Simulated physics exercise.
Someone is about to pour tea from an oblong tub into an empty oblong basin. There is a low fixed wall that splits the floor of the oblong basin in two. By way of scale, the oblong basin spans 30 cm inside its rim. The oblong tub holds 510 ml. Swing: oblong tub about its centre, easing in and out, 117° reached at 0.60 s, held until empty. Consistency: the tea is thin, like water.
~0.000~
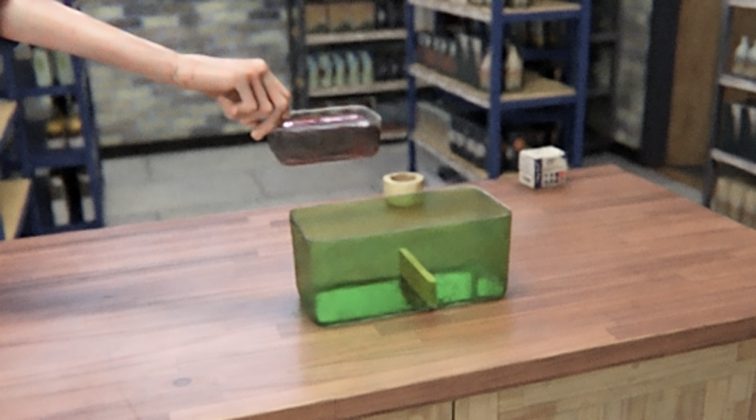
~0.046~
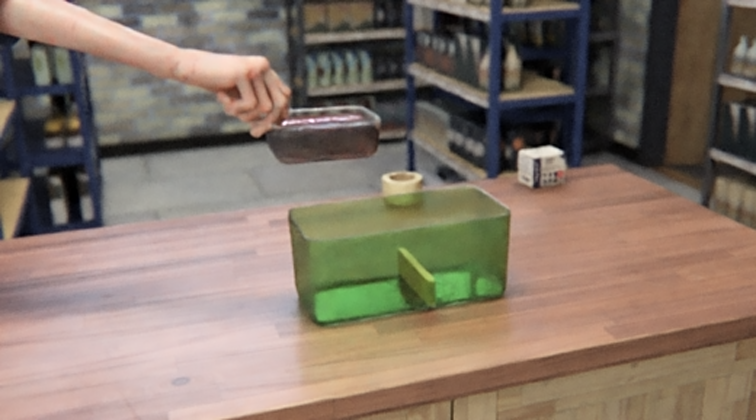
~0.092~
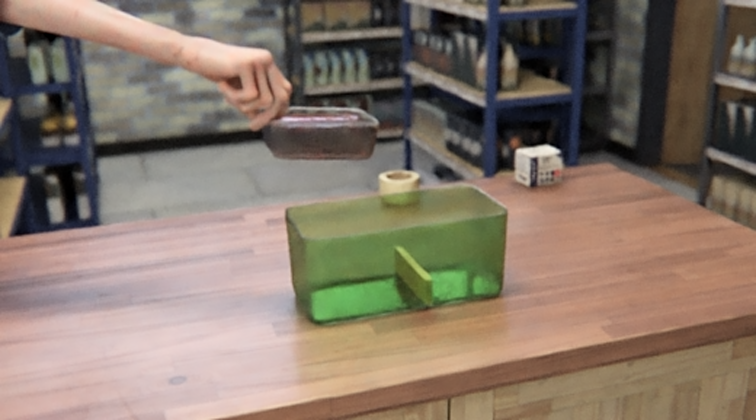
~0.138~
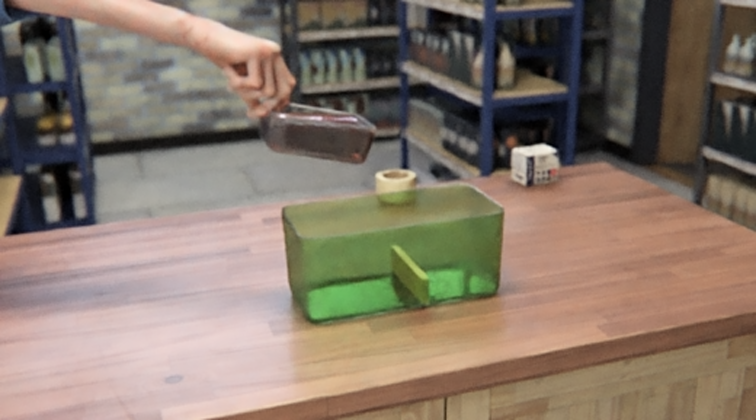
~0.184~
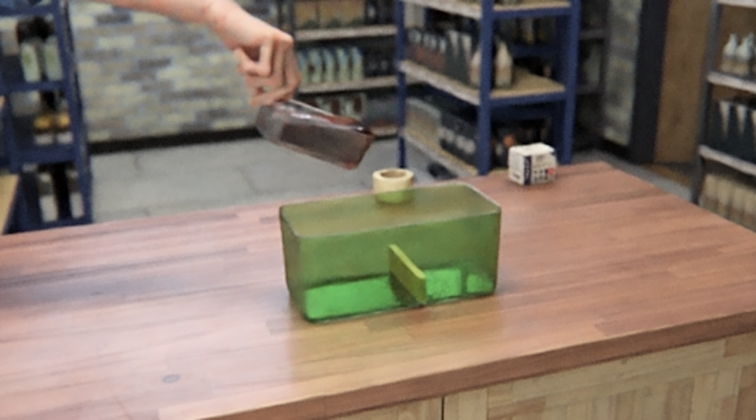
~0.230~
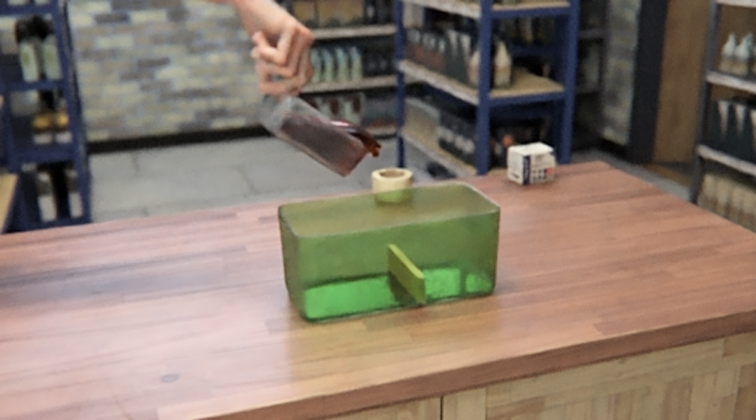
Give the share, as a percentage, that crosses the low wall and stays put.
Around 36 %.
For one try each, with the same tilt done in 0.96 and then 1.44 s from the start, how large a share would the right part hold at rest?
First 55, then 60 per cent.
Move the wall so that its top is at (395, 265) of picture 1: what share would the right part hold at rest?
Estimate: About 75 percent.
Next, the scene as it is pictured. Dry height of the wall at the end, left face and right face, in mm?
Left 28 mm, right 30 mm.
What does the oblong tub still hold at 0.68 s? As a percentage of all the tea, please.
Roughly 0 percent remains.
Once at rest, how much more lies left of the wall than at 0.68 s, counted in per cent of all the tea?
It comes to near 1 per cent.
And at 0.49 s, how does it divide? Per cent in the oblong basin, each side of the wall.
About 46 left, about 32 right.
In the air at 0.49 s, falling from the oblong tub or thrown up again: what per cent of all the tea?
Roughly 18 percent.
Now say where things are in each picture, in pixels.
It leans 0°; its right rim is at (373, 114); the tea meets the walls at (271, 127) and (370, 118); the oblong basin's rim runs from (298, 226) to (494, 200); the wall's top is at (417, 264), in the first frame.
It leans 2°; its right rim is at (372, 115); the tea meets the walls at (270, 125) and (369, 118), in the second frame.
It leans 7°; its right rim is at (370, 118); the tea meets the walls at (268, 122) and (367, 119), in the third frame.
It leans 15°; its right rim is at (368, 124); the tea meets the walls at (266, 119) and (366, 121), in the fourth frame.
It leans 25°; its right rim is at (365, 133); the tea meets the walls at (264, 117) and (360, 125); 4 per cent is over the edge, in the fifth frame.
It leans 38°; its right rim is at (362, 144); the tea meets the walls at (262, 114) and (343, 125); 12 per cent is over the edge, in the sixth frame.
By 0.49 s the tilt is 108° and 4 per cent is still to pour, 47 is left of the wall and 32 right of it.
By 0.68 s the tilt is 117° and 0 per cent is still to pour, 60 is left of the wall and 35 right of it.
By 0.88 s the tilt is 117° and 0 per cent is still to pour, 61 is left of the wall and 35 right of it.
By 1.10 s the tilt is 117° and 0 per cent is still to pour, 61 is left of the wall and 36 right of it.
At rest 61 per cent lies left of the wall, 36 right of it and 3 outside.
